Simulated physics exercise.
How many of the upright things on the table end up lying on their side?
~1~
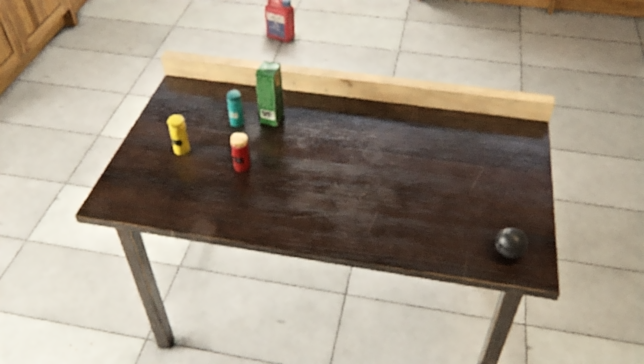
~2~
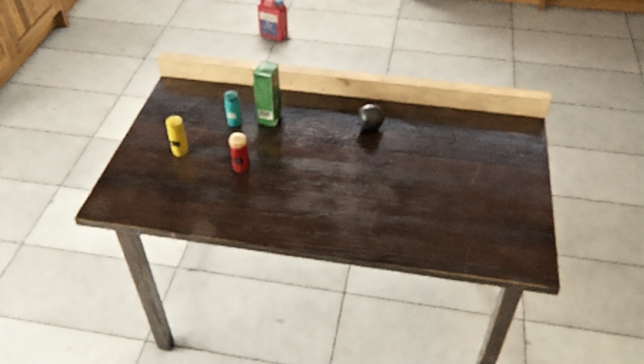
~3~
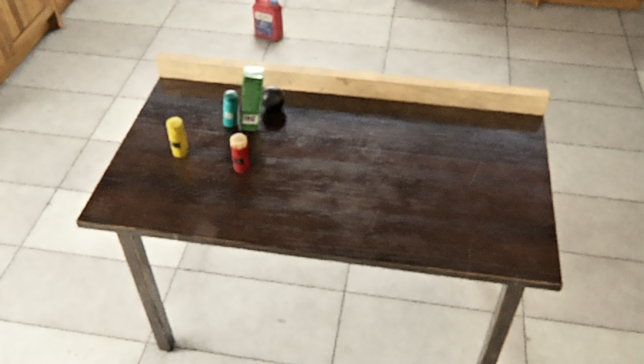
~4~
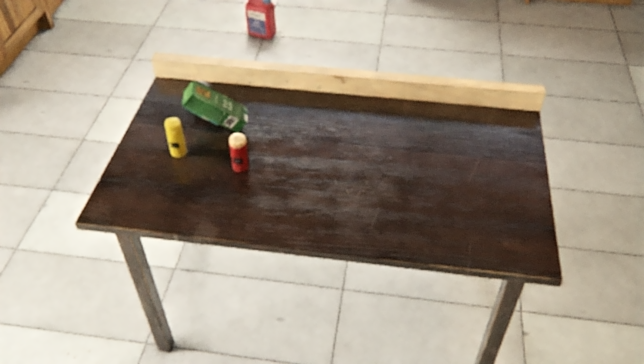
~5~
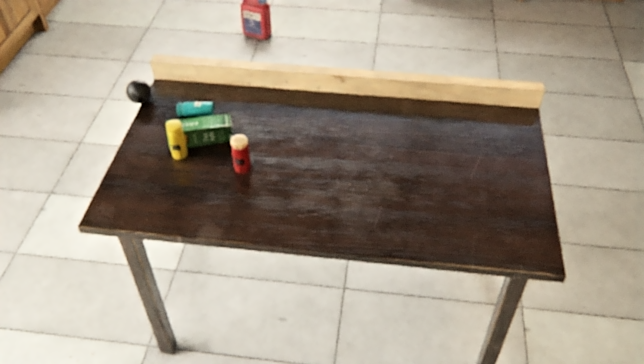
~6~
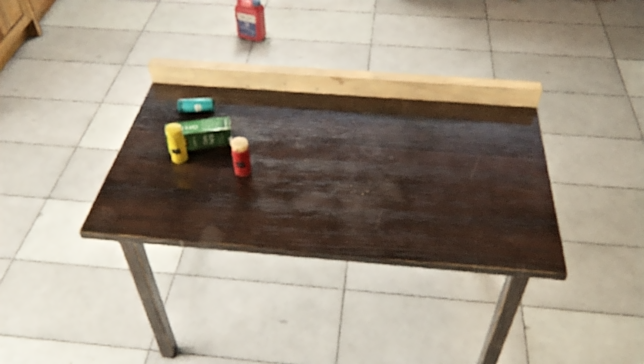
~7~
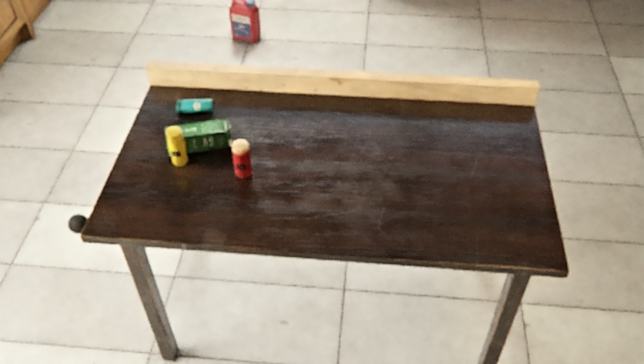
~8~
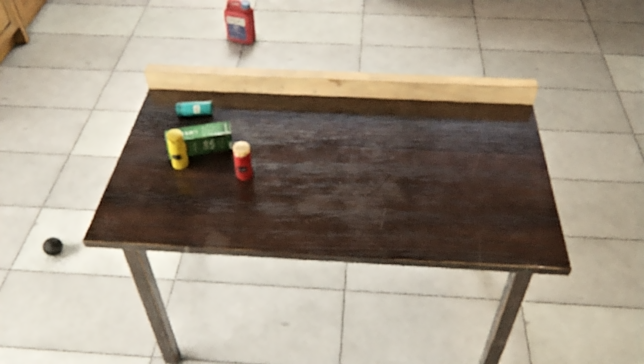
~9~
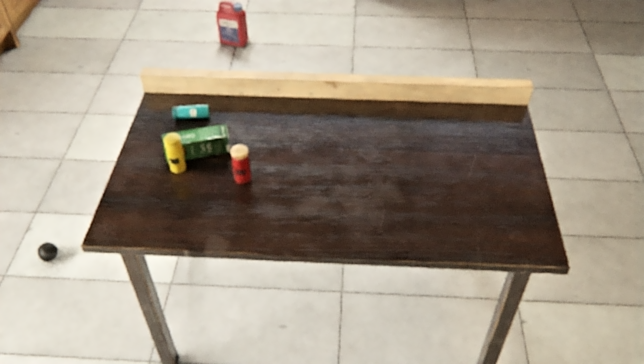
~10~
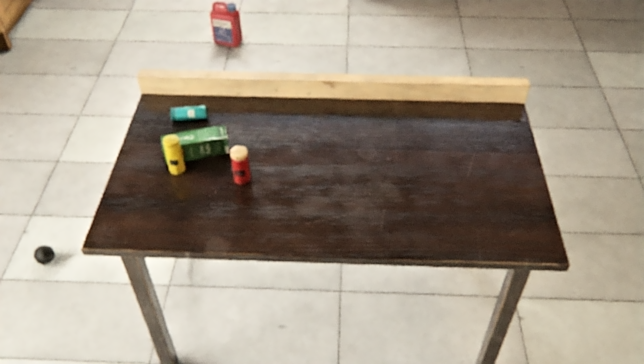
Two of them end up on their side, the turquoise shaker and the green carton.
A black ball rolled across a dark table to the wooden rail at the back, then knocked over a green carton and a turquoise shaker before dropping off the left side onto the floor, while the yellow and red shakers stayed standing.
